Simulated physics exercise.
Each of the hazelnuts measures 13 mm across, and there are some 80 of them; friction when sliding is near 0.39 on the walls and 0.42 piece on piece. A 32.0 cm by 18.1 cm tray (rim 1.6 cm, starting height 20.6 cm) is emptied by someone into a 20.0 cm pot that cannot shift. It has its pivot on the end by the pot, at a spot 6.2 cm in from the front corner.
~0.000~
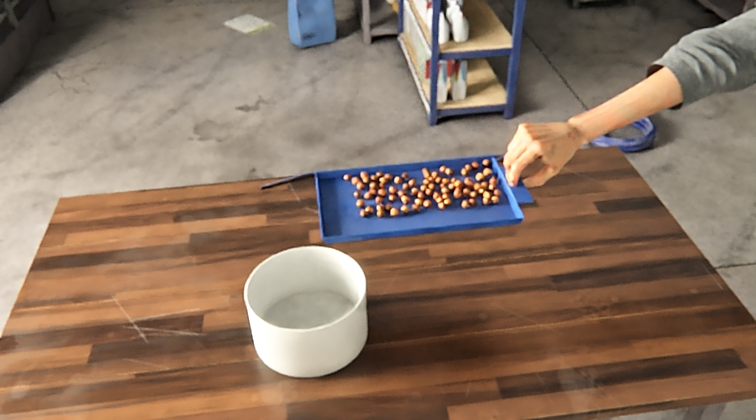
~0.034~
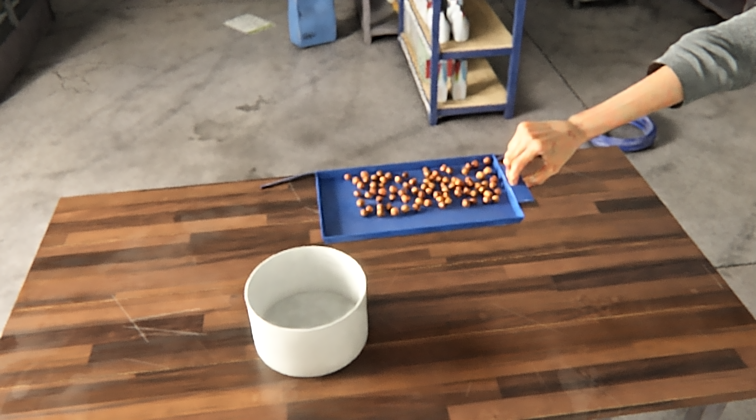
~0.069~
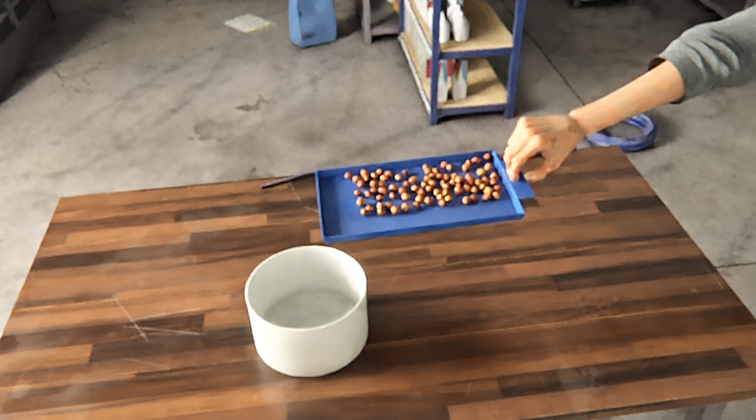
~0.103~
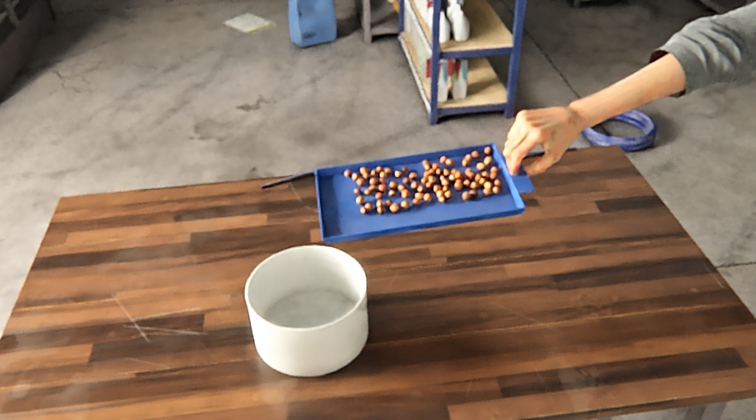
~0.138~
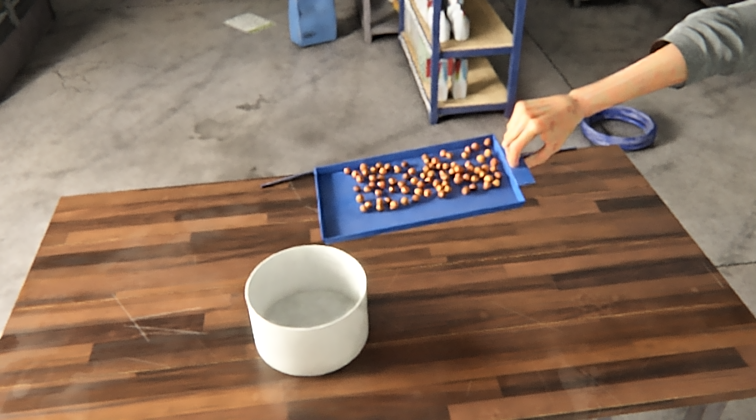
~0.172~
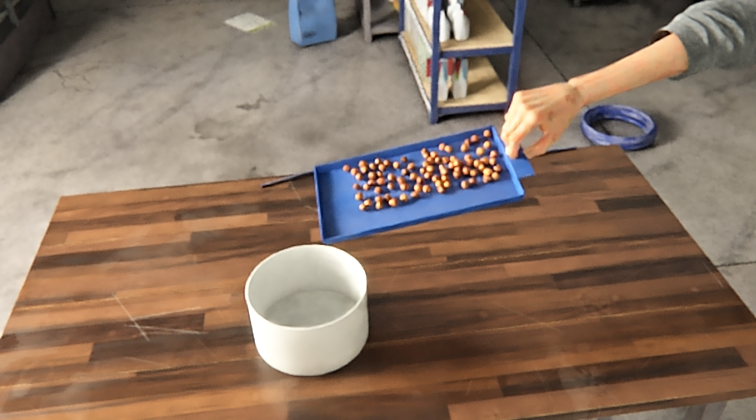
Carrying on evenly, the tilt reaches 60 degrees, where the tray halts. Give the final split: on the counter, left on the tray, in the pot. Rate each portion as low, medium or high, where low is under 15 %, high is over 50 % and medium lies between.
Counter low, tray medium, pot high.
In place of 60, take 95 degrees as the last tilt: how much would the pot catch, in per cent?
Estimated share: About 100 %.
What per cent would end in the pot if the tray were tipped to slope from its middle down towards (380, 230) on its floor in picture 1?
That would be close to 70 per cent.
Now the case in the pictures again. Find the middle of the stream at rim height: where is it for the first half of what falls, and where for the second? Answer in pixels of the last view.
Earlier half at about (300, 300), later half at about (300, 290) in pixels.
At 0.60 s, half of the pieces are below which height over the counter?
I'd say near 24 cm.
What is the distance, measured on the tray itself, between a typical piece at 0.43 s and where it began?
I'd say close to 4 centimetres.
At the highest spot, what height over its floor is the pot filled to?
Around 2.0 cm above the floor.
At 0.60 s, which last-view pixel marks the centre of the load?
The middle of the load should be at about (343, 214) by then.
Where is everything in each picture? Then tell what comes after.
The first frame shows tray tilt 0 degrees, front corners at (325, 236) and (521, 216); middle of the pieces at (424, 188); pot at (306, 286).
The second frame shows tray tilt 0 degrees, front corners at (325, 236) and (521, 215); middle of the pieces at (425, 187).
The third frame shows tray tilt 2 degrees, front corners at (325, 236) and (522, 212); middle of the pieces at (425, 185).
The fourth frame shows tray tilt 4 degrees, front corners at (325, 236) and (522, 206), lowest corner left front; middle of the pieces at (425, 181).
The fifth frame shows tray tilt 7 degrees, front corners at (325, 237) and (522, 199), lowest corner left front; middle of the pieces at (424, 176).
The sixth frame shows tray tilt 11 degrees, front corners at (325, 238) and (521, 193), lowest corner left front; middle of the pieces at (423, 171); pot at (306, 284). Its pace works out near 95 degrees a second.
After 0.43 s, tilt 35 degrees; the tray holds 100 %, the pot 0 %.
Then, at 0.60 s, tilt 52 degrees; the tray holds 95 %, the pot 0 %.
After 0.90 s, tilt 60 degrees; the tray holds 40 %, the pot 50 %.
At rest (1.9 s), counter 5 %, tray 35 %, pot 65 %.
